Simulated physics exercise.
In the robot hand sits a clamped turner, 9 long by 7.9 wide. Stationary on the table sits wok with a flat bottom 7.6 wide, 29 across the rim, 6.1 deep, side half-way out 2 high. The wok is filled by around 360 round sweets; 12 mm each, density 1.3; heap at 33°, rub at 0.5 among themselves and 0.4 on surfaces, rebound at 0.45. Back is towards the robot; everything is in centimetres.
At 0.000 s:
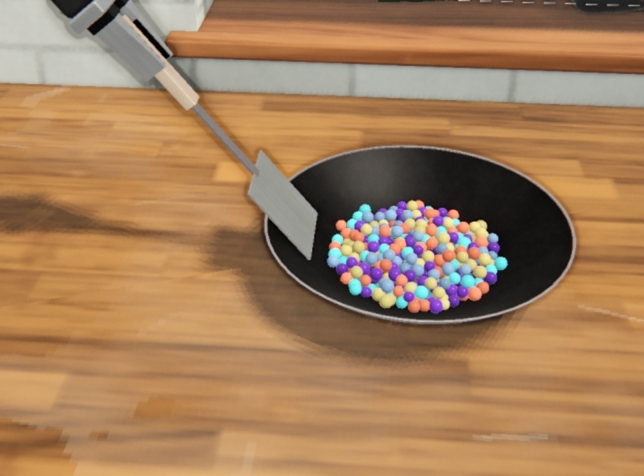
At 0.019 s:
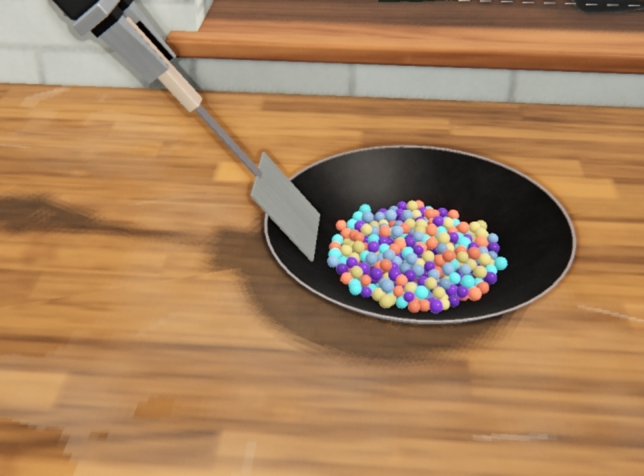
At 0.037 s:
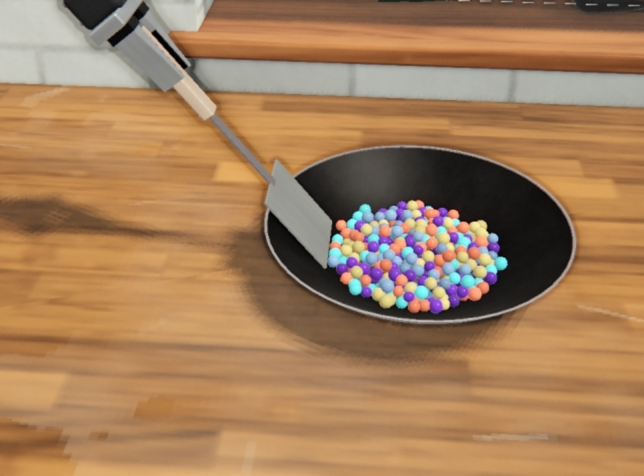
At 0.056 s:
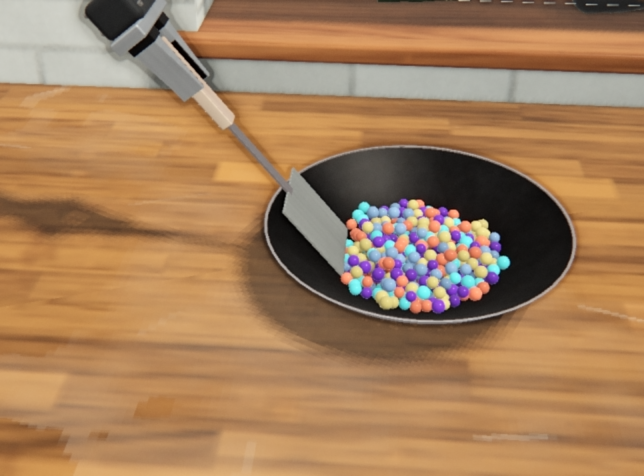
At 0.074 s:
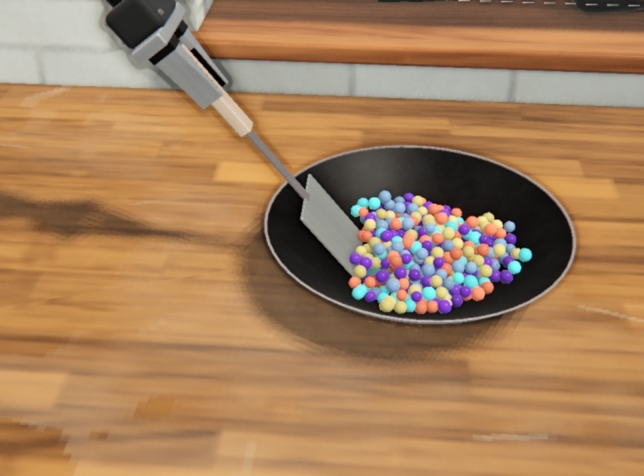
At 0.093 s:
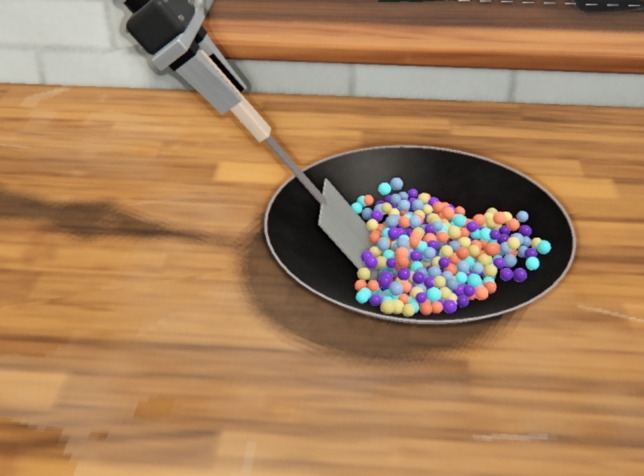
In this clip, a robot arm gripping a flat grey turner moves it rightward and slightly down into a black wok on a wooden counter, pushing a pile of small multicoloured balls a short way to the right as some spread out.
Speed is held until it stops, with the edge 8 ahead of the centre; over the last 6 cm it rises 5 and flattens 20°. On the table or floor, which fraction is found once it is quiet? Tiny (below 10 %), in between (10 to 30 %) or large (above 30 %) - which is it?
In between, so 10 to 30 %.
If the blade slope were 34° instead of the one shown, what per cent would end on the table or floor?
In that case around 20 per cent.
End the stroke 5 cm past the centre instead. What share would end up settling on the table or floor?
With that change, I'd expect about 10 per cent.
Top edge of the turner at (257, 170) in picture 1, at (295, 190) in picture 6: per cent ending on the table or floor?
Roughly 5 %.
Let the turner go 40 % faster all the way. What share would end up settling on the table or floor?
In that case, close to 35 per cent.
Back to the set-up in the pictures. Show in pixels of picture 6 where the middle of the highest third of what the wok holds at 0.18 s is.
Near (500, 232).
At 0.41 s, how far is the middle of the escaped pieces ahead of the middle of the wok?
The distance is around 22 cm.
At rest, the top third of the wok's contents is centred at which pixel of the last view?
Roughly at (508, 244).
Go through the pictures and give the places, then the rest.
Turner top edge at (254, 171), sloping 52°; upper third of the load around (418, 247), from x 335 to 500, top at y 205; 365 in the wok, in the first frame.
Turner top edge at (257, 173), sloping 52°; upper third of the load around (418, 247), from x 335 to 500, top at y 205, in the second frame.
Turner top edge at (271, 180), sloping 52°; upper third of the load around (418, 247), from x 335 to 500, top at y 205, in the third frame.
Turner top edge at (288, 189), sloping 52°; upper third of the load around (421, 246), from x 345 to 505, top at y 205, in the fourth frame.
Turner top edge at (305, 196), sloping 52°; upper third of the load around (425, 240), from x 355 to 525, top at y 195, in the fifth frame.
Turner top edge at (322, 200), sloping 52°; upper third of the load around (440, 235), from x 355 to 545, top at y 185; 365 in the wok, in the sixth frame.
After 0.14 s, sloping 52°, highest piece 8 above the table; 365 in the wok.
After 0.18 s, sloping 44°, highest piece 8 above the table; 361 in the wok, 4 on the blade or in flight.
After 0.41 s, sloping 32°, highest piece 11 above the table; 299 in the wok, 32 on the table or floor, 34 on the blade or in flight.
After 1.46 s, sloping 32°, highest piece 6 above the table; 299 in the wok, 66 on the table or floor.
At rest, 299 in the wok, 66 on the table or floor. That is 18 % on the table or floor.
